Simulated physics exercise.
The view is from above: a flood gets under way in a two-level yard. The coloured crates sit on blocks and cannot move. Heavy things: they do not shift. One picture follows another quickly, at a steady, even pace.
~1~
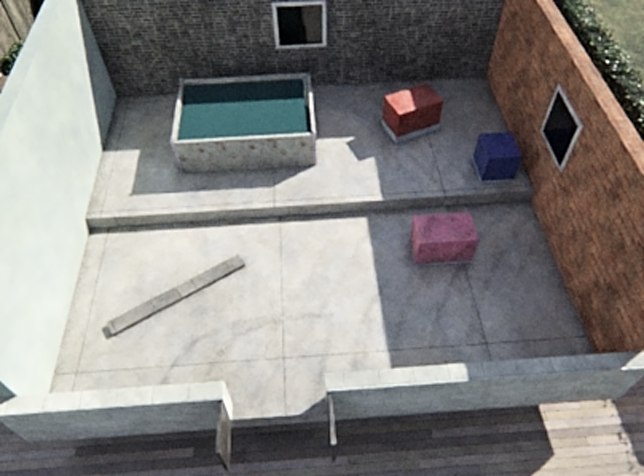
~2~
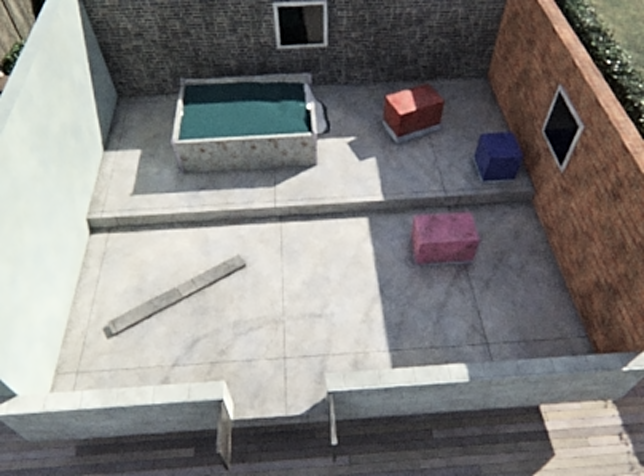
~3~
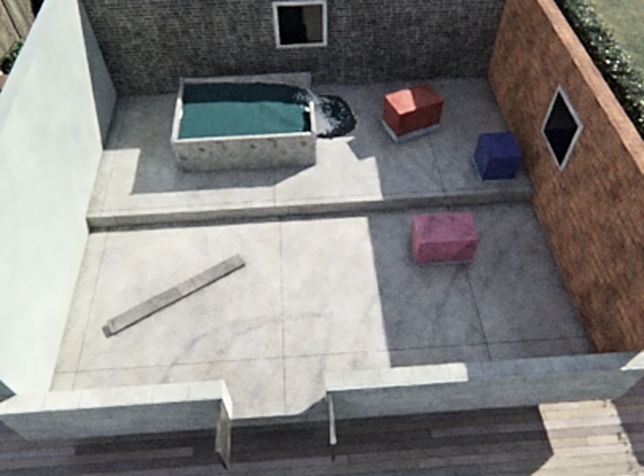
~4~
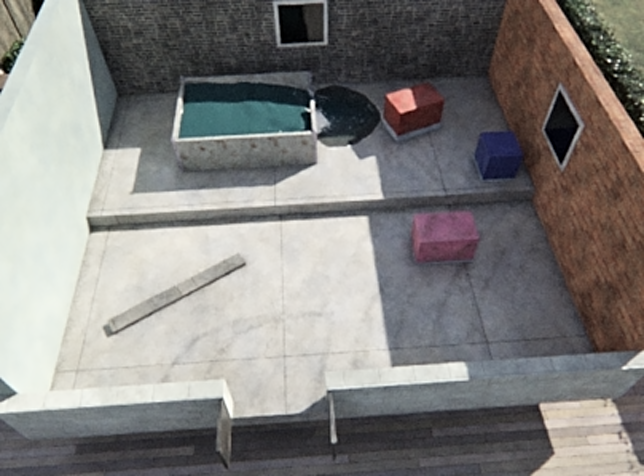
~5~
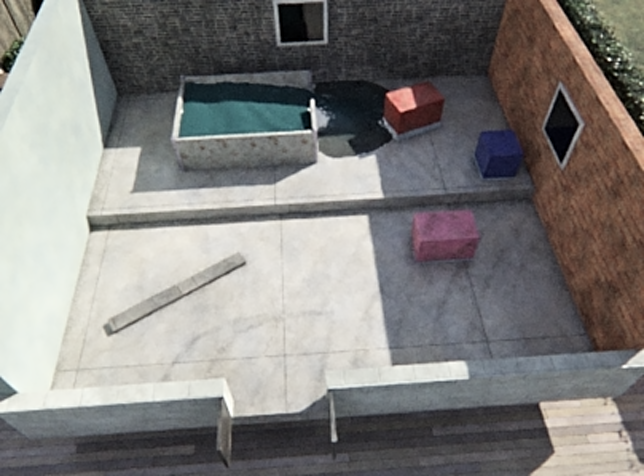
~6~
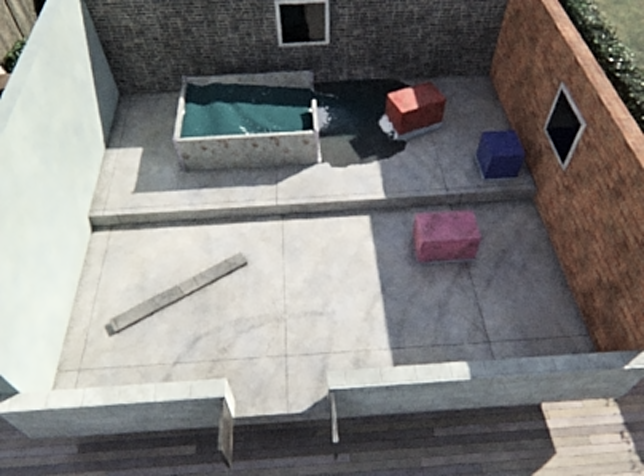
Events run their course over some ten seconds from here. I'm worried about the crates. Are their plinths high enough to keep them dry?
Outcome: The pink crate is not missed by the water this time; the blue crate is not missed by the water this time; the red crate is not missed by the water this time.
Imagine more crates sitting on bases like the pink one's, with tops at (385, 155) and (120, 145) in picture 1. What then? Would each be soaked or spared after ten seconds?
Crate one: Is inundated. Crate two: Stays clear.
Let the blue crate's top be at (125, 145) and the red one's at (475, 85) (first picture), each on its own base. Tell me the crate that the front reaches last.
The blue crate comes last.
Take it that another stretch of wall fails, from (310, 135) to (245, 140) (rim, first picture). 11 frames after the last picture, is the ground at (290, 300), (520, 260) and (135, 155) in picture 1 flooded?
Going through them in turn: Reached by the flood, then still unsoaked, then still unsoaked.
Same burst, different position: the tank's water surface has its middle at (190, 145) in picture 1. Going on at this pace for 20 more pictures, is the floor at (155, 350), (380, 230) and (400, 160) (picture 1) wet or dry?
First unwetted; next drenched; last drenched.
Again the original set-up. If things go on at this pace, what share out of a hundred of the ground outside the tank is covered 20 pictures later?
I'd say 30 per cent.
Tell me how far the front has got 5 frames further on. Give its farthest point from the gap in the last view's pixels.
Front's tip: Near (486, 76).
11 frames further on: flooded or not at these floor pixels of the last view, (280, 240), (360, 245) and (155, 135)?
Going through them in order, I'd say clear, clear and clear.
A moment on, water covers 15 % of the floor; the pink crate not reached, the blue crate not reached, the red crate water round its plinth.
Next, water covers 20 % of the floor; the pink crate water round its plinth, the blue crate water round its plinth, the red crate water round its plinth.
Then, water covers 30 % of the floor; the pink crate water round its plinth, the blue crate water round its plinth, the red crate water round its plinth.
Later, water covers 65 % of the floor; the pink crate water round its plinth, the blue crate water round its plinth, the red crate water round its plinth.
In the end, water covers 85 % of the floor; the pink crate was topped, the blue crate was topped, the red crate was topped.
